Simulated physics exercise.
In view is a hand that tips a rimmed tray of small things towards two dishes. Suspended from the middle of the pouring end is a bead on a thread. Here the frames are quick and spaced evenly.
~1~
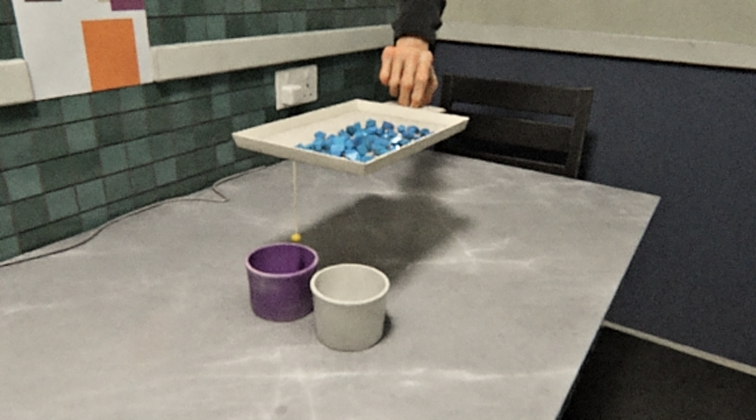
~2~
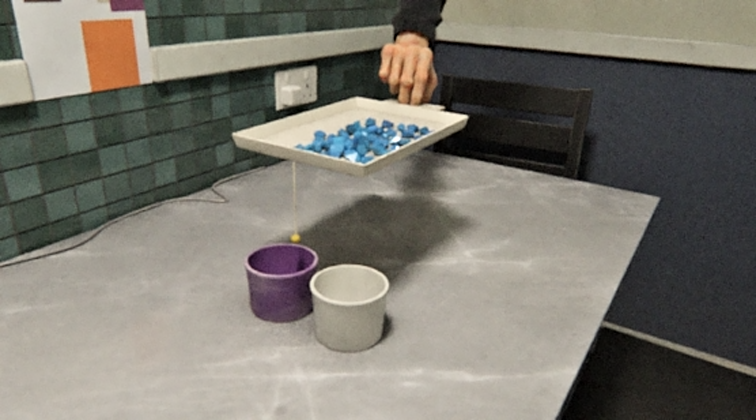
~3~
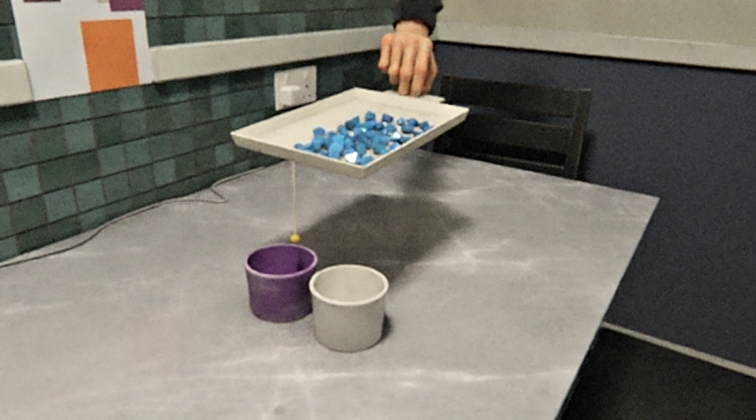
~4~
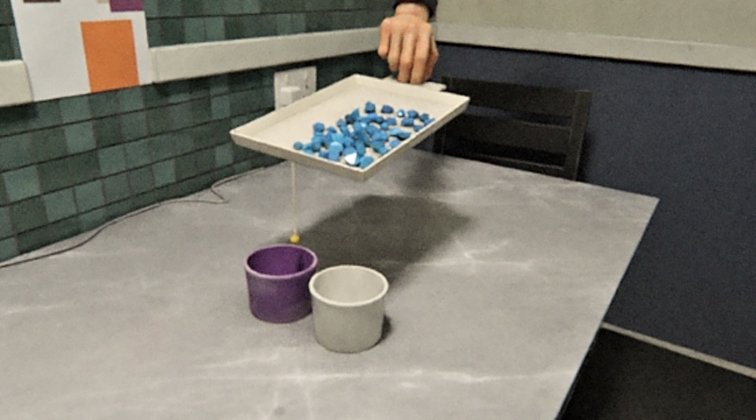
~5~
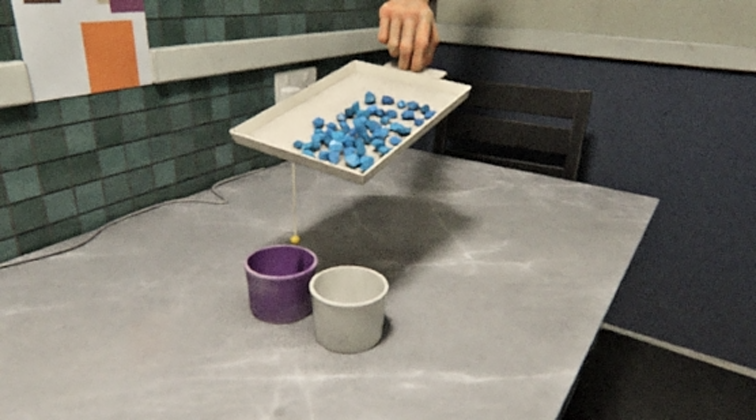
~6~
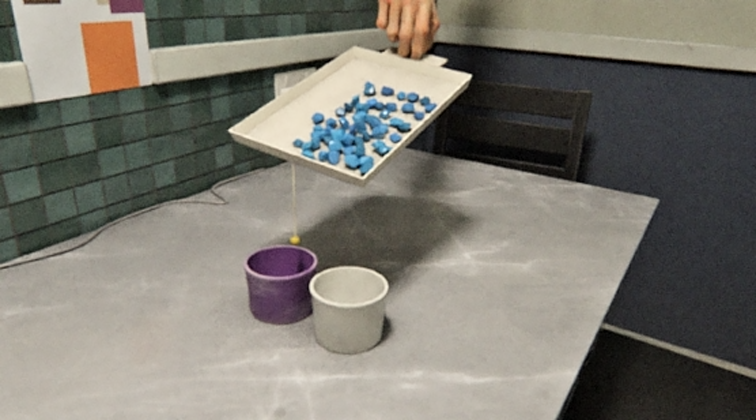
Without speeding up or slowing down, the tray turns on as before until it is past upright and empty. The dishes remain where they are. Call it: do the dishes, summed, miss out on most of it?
No, most of it lands in them.
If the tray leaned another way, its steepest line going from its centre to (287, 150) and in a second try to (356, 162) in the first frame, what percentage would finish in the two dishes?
First case around 30 per cent, second case 60 per cent.
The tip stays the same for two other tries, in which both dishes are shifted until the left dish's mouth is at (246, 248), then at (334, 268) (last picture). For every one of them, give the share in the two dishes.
Close to 40 in a hundred first, close to 50 in a hundred second.
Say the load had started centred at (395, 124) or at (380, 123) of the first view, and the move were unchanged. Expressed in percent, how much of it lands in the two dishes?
Roughly 70 % and then 70 %.
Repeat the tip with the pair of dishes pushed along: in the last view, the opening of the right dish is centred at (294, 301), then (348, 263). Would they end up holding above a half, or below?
Well, it comes to a lesser portion at first and a lesser portion after that.
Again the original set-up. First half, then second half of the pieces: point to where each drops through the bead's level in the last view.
First part (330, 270), rest (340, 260).
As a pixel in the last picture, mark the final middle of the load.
The centre ends up roughly at (338, 322).
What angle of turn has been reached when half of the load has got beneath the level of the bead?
Around 100° at that moment.
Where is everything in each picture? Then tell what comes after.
In the first frame, corners of the pouring end at (237, 134) and (364, 162), level; middle of the load at (363, 142), aquarium stones; left dish at (259, 292); right dish at (328, 319); bead on its thread at (296, 238).
In the second frame, corners of the pouring end at (237, 134) and (363, 163), level; middle of the load at (363, 141).
In the third frame, corners of the pouring end at (236, 133) and (363, 166), tipped barely, lowest at the right corner; middle of the load at (362, 139).
In the fourth frame, corners of the pouring end at (235, 132) and (362, 169), tipped a little, lowest at the right corner; middle of the load at (362, 135).
In the fifth frame, corners of the pouring end at (234, 131) and (362, 172), tipped a little, lowest at the right corner; middle of the load at (362, 131).
In the sixth frame, corners of the pouring end at (233, 130) and (362, 176), tipped clearly, lowest at the right corner; middle of the load at (362, 127); left dish at (258, 294); right dish at (327, 322).
Soon, tray tipped steeply; all on the tray.
A while on, tray tipped past a quarter turn; a stray few on the tray; about two thirds in the right dish; a small part in the left dish; about a quarter outside both; a small part in the air.
Towards the end, tray tipped past a quarter turn; about two thirds in the right dish; a small part in the left dish; about a quarter outside both.
Finally, tray tipped past a quarter turn; about two thirds in the right dish; a small part in the left dish; about a quarter outside both.
